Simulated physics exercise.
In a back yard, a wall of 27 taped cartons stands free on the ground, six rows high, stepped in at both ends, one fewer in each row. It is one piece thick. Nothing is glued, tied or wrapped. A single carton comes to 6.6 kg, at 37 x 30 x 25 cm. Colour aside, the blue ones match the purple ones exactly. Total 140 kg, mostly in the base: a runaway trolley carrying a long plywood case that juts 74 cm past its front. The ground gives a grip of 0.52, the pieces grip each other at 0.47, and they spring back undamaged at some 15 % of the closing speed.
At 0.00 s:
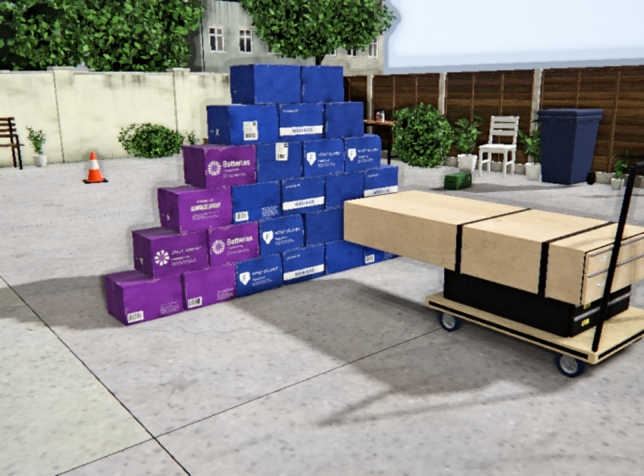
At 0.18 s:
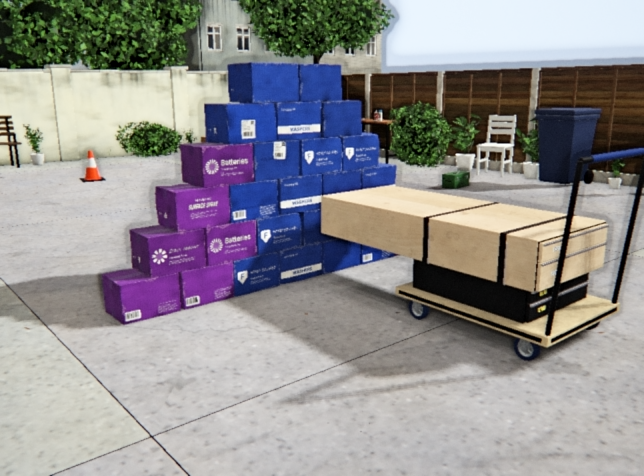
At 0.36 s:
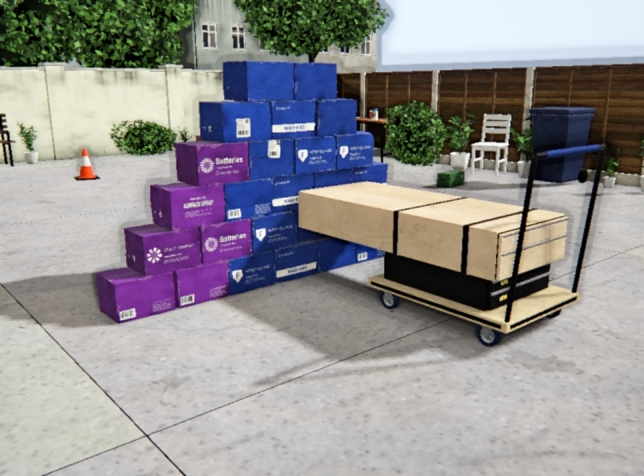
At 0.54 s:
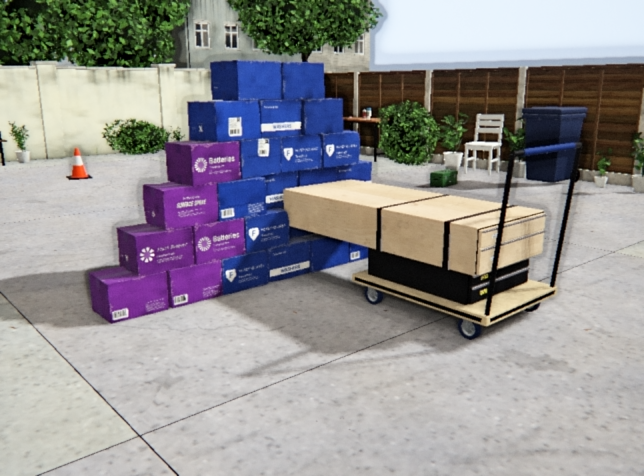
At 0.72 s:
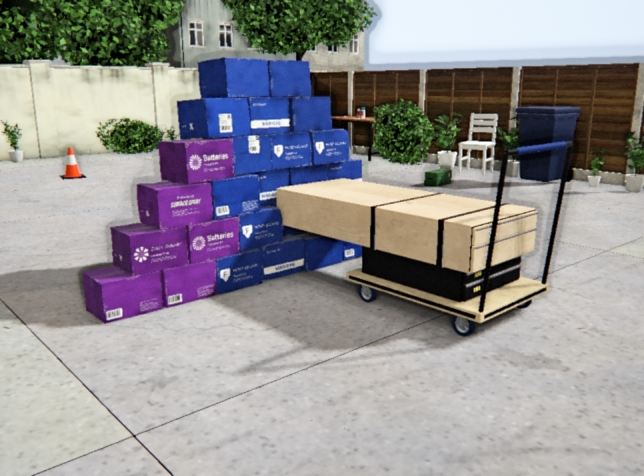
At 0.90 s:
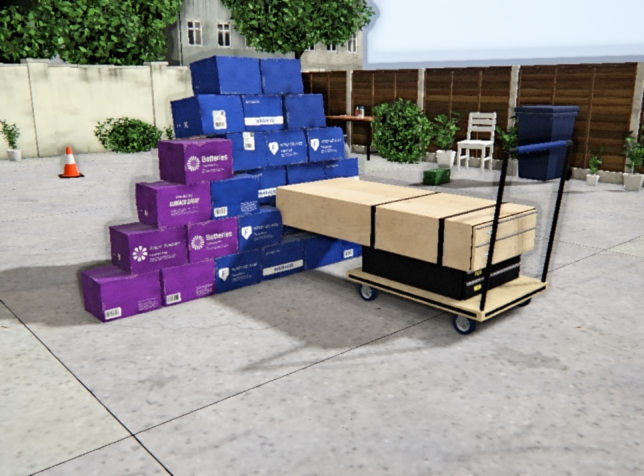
A stepped wall of blue and purple cartons stood in a yard as a trolley carrying a long wooden box rolled left into it, pushing some cartons out of line and tilting the upper blue ones.
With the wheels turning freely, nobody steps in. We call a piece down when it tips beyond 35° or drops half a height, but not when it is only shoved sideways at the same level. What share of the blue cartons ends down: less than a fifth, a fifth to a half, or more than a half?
The share is more than a half.
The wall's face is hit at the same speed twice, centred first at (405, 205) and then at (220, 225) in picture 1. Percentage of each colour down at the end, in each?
First try then second: Purple 10 and 50, blue 10 and 60 per cent.
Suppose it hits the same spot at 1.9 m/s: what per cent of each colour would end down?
Down at the end: Purple 0 per cent, blue 60 per cent.
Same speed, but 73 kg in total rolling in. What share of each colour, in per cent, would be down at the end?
The split would be purple 0, then blue 0 per cent.
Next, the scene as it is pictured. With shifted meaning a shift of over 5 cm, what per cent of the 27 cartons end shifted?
The share is 50 %.
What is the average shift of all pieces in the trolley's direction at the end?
Averaged out, it's some 45 centimetres.
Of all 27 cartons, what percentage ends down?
50 per cent.
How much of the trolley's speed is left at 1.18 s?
Speed: Near 0.0 m/s.
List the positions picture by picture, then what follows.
In the first picture (each place is the centre of the face we see best; the camera pans a little), load (350, 215) 37 cm short of the wall; top blue carton (278, 84); top purple carton (231, 167); all as stacked.
Load (326, 208) 15 cm short of the wall; top blue carton (276, 83), in the second picture.
Load (303, 203) 41 mm into the wall's line; top blue carton (271, 81); 5 have shifted, in the third picture.
Load (288, 201) 13 cm into the wall's line; top blue carton (260, 80) moved 48 mm; 13 have shifted, in the fourth picture.
Load (282, 200) 16 cm into the wall's line; top blue carton (248, 78) tilted 4°; steepest lean 4°, the carton at (291, 78); 15 have shifted, in the fifth picture.
Load (281, 199) 16 cm into the wall's line; top blue carton (240, 75) tilted 8°; top purple carton (210, 162); 13 have shifted, in the sixth picture.
By 1.18 s, load 14 cm past the wall's line, stopped; none of the 19 blue cartons down (0 of 27 in all colours); top blue carton tilted 17°.
By 1.44 s, load 14 cm past the wall's line, stopped; 6 of the 19 blue cartons down (6 of 27 in all colours); top blue carton tilted 35°, 16 cm lower.
By 1.66 s, load 14 cm past the wall's line, stopped; 13 of the 19 blue cartons down (13 of 27 in all colours); top blue carton tilted 64°, 58 cm lower.
By 1.84 s, load 14 cm past the wall's line, stopped; 13 of the 19 blue cartons down (13 of 27 in all colours); top blue carton on its side.
When it is over (2.7 s), load 14 cm past the wall's line, stopped; 13 of the 19 blue cartons down (13 of 27 in all colours); top blue carton on its side; top purple carton unmoved. That is 68 per cent. In pixels of the last frame, middles, top blue carton near (120, 228), top purple carton near (196, 160).
